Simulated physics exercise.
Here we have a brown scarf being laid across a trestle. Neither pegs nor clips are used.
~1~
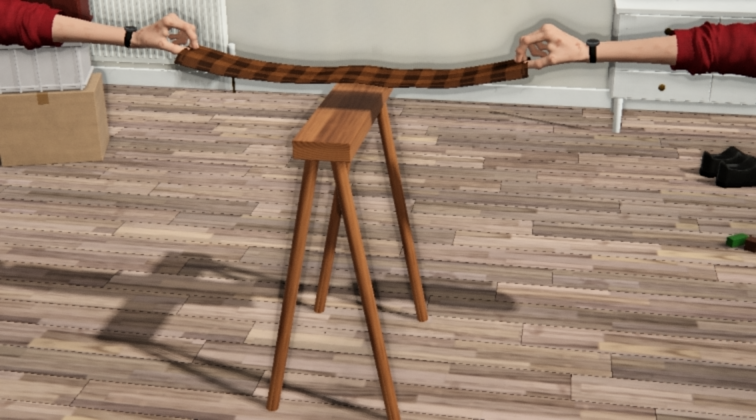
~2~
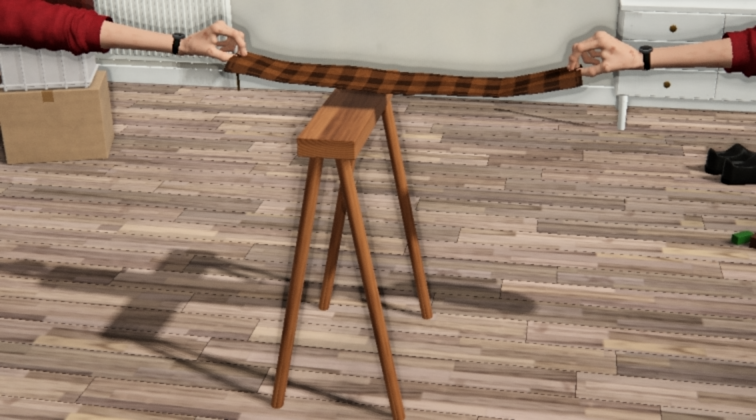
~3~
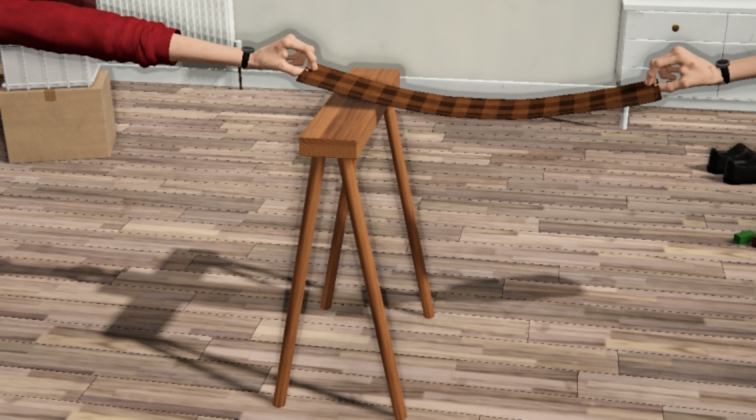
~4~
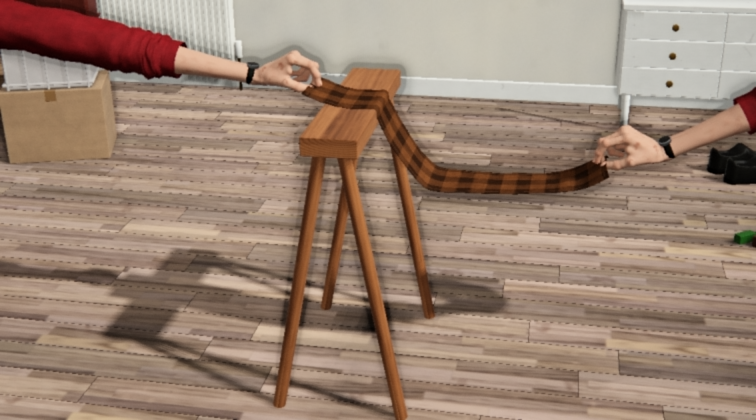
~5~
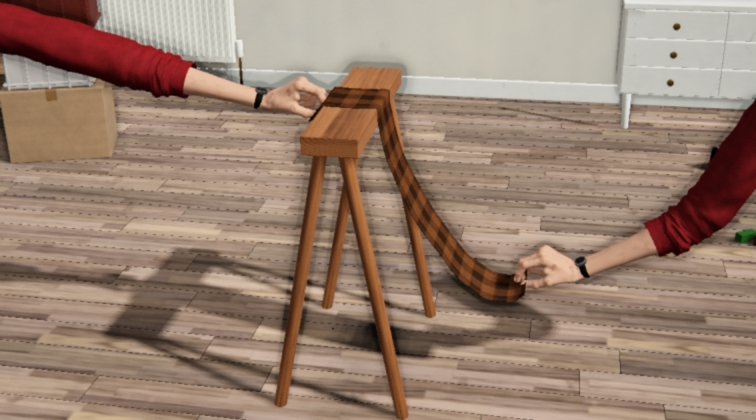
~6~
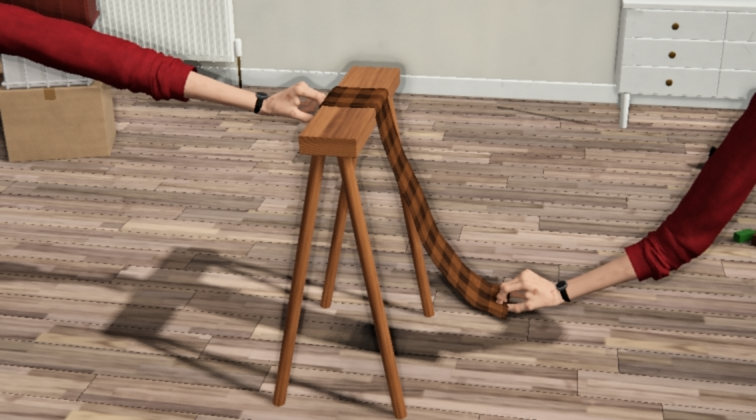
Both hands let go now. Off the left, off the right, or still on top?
Off to the right.
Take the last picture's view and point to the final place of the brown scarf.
In the last view it ends up close to (423, 362).
Then, 0.20 s past the final frame, scarf sliding right.
Then, 0.38 s past the final frame, scarf clear of the top and falling near (421, 290).
Then, 0.58 s past the final frame, scarf in a heap on the floor near (423, 361).
When it is over, scarf in a heap on the floor near (423, 362). The brown scarf is pulled rightwards.
